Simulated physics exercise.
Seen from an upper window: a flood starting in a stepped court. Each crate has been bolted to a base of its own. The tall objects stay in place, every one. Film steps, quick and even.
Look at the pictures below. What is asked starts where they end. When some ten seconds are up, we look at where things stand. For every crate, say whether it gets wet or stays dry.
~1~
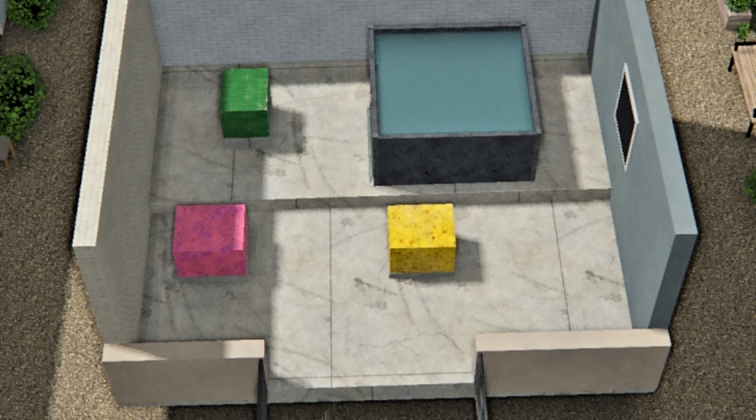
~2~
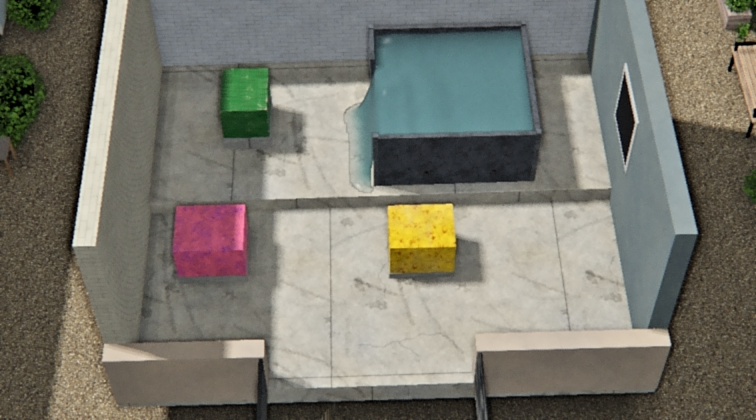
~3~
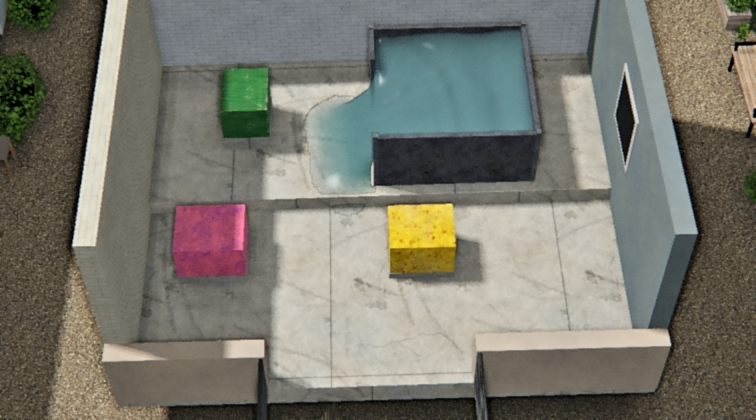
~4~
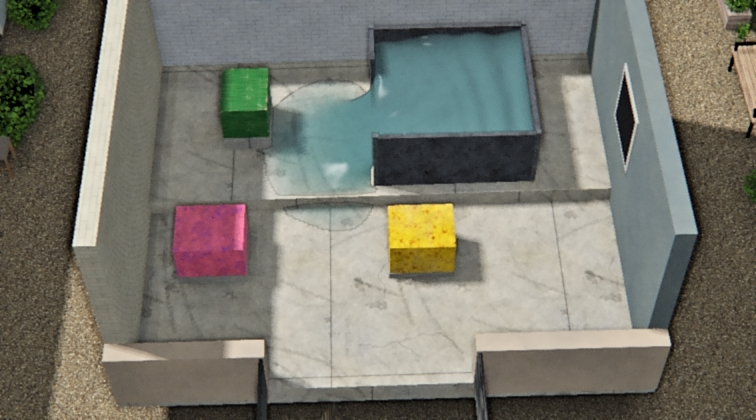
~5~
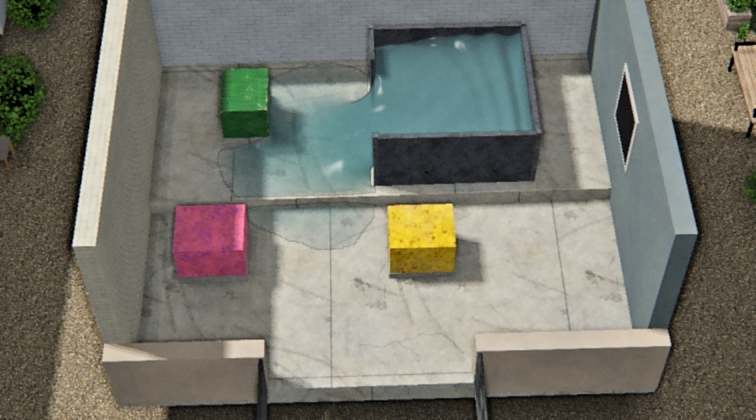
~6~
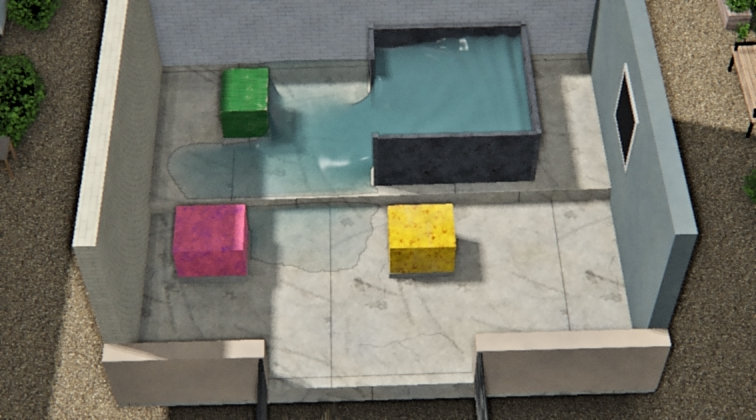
Pink crate: Wet; green crate: Wet; yellow crate: Wet.
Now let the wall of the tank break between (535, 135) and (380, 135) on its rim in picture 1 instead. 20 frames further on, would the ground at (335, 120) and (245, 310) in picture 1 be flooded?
Untouched, then submerged.
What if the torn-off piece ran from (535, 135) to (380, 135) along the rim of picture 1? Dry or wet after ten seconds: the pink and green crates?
Result: Pink crate reached, green crate not reached.
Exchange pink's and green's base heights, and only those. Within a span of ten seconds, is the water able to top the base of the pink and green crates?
In that case the pink crate is swamped, and the green crate is swamped.
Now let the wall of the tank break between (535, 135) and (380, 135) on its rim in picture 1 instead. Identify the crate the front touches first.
My answer: The one in yellow.
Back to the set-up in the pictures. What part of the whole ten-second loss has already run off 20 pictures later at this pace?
Estimate: Some 15 %.
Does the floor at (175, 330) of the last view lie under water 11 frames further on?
That spot: Submerged.
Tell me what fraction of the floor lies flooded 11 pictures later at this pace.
My estimate is roughly 50 percent.
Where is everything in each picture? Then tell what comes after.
Still water in the water tank at (452, 83), in the first frame.
Water pours out at (376, 127) and has run to (369, 190), in the second frame.
The front is at (316, 112), out from the gap at (376, 130), in the third frame.
The front is at (273, 117), out from the gap at (376, 132), in the fourth frame.
Water pours out at (376, 132) and has run to (224, 164), in the fifth frame.
Water pours out at (376, 132) and has run to (175, 169), in the sixth frame.
A moment on, water covers 35 % of the floor; the pink crate water round its plinth, the green crate water round its plinth, the yellow crate not reached.
Next, water covers 50 % of the floor; the pink crate water round its plinth, the green crate water round its plinth, the yellow crate not reached.
Then, water covers 60 % of the floor; the pink crate water round its plinth, the green crate water round its plinth, the yellow crate not reached.
Later, water covers 95 % of the floor; the pink crate water round its plinth, the green crate water round its plinth, the yellow crate water round its plinth.
In the end, water covers 100 % of the floor; the pink crate was topped, the green crate was topped, the yellow crate was topped.
